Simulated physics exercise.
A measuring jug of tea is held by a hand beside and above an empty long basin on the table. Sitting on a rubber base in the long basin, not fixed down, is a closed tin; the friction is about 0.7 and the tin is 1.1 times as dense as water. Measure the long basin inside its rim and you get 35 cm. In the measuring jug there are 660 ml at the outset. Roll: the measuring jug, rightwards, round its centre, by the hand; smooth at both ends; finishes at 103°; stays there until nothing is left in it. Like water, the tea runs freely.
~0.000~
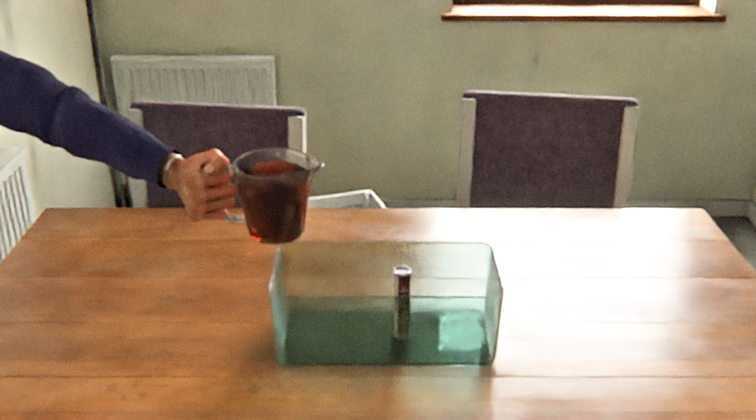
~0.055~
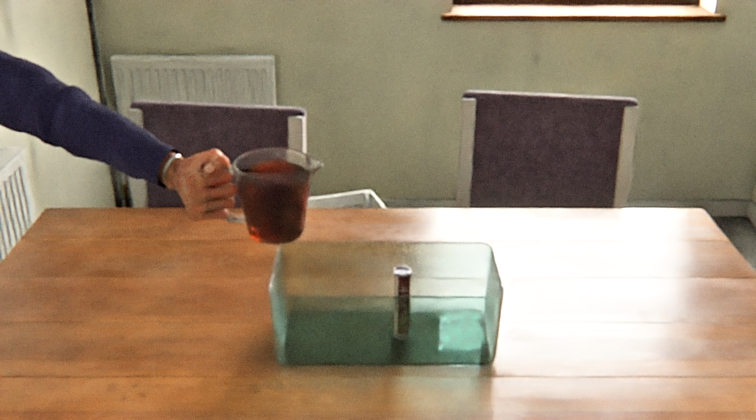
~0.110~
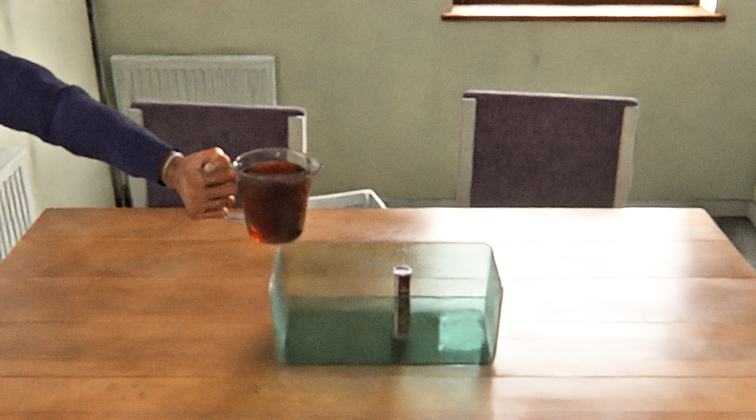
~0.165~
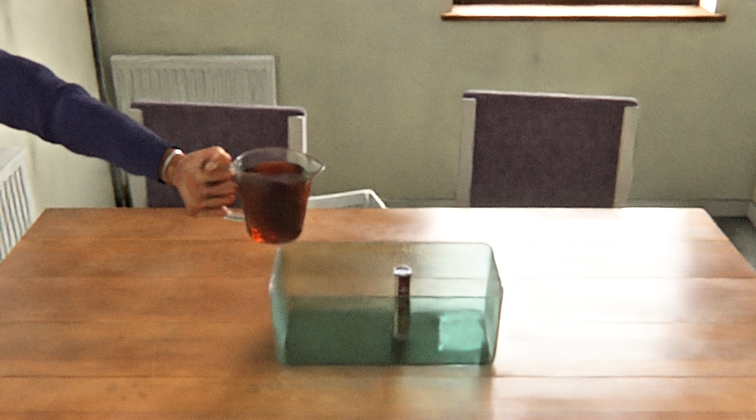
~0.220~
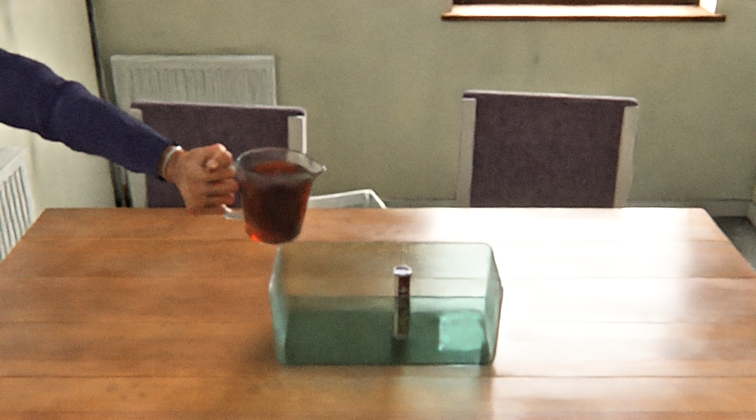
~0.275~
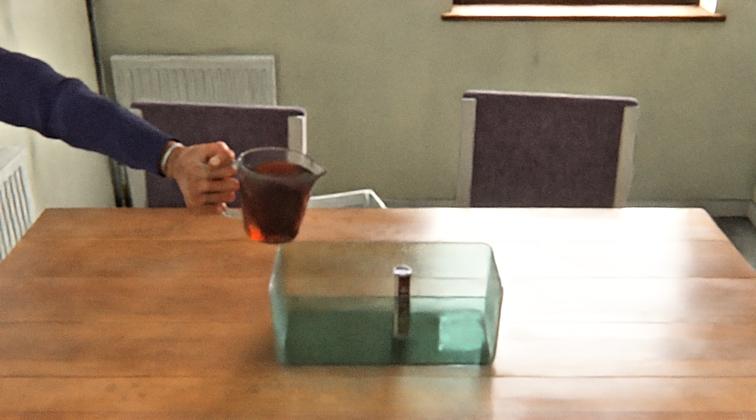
A glass measuring jug of reddish-brown tea, held by a hand reaching in from the left, leans slightly to the right above a clear, green-tinted basin, where a small upright cylinder stands motionless on the wooden table.
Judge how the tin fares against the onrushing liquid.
It withstands it and stays upright.
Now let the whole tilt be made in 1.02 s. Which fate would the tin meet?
Well, the tin simply holds firm.
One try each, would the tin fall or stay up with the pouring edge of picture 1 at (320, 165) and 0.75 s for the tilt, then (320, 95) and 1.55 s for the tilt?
The tin stays vertical the first time and overturns the second time.
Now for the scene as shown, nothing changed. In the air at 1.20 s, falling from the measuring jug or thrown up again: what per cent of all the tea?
Something like 14 per cent is in the air then.
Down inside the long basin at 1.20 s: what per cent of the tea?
About 62 %.
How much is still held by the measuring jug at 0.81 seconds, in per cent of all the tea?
Remaining: Near 80 % of the total.
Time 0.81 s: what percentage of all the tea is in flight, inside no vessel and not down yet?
At that moment, about 14 percent.
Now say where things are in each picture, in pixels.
In the first frame, it leans 0°; its right rim is at (322, 164); the tea meets the walls at (239, 172) and (310, 173); the long basin's rim runs from (274, 269) to (497, 269); the tin's top is at (402, 273).
In the second frame, it leans 0°; its right rim is at (322, 164); the tea meets the walls at (239, 172) and (310, 173).
In the third frame, it leans 1°; its right rim is at (323, 165); the tea meets the walls at (239, 172) and (311, 173).
In the fourth frame, it leans 3°; its right rim is at (324, 167); the tea meets the walls at (240, 172) and (312, 173).
In the fifth frame, it leans 5°; its right rim is at (325, 168); the tea meets the walls at (241, 173) and (313, 174).
In the sixth frame, it leans 8°; its right rim is at (327, 171); the tea meets the walls at (243, 173) and (316, 174).
After 0.81 s the tilt is 55° and 80 per cent is still to pour; the tin stands where it began.
After 1.20 s the tilt is 90° and 25 per cent is still to pour; the tin stands where it began.
After 1.61 s the tilt is 103° and 0 per cent is still to pour; the tin stands where it began.
After 2.05 s the tilt is 103° and 0 per cent is still to pour; the tin stands where it began.
In the end the tin stands where it began.
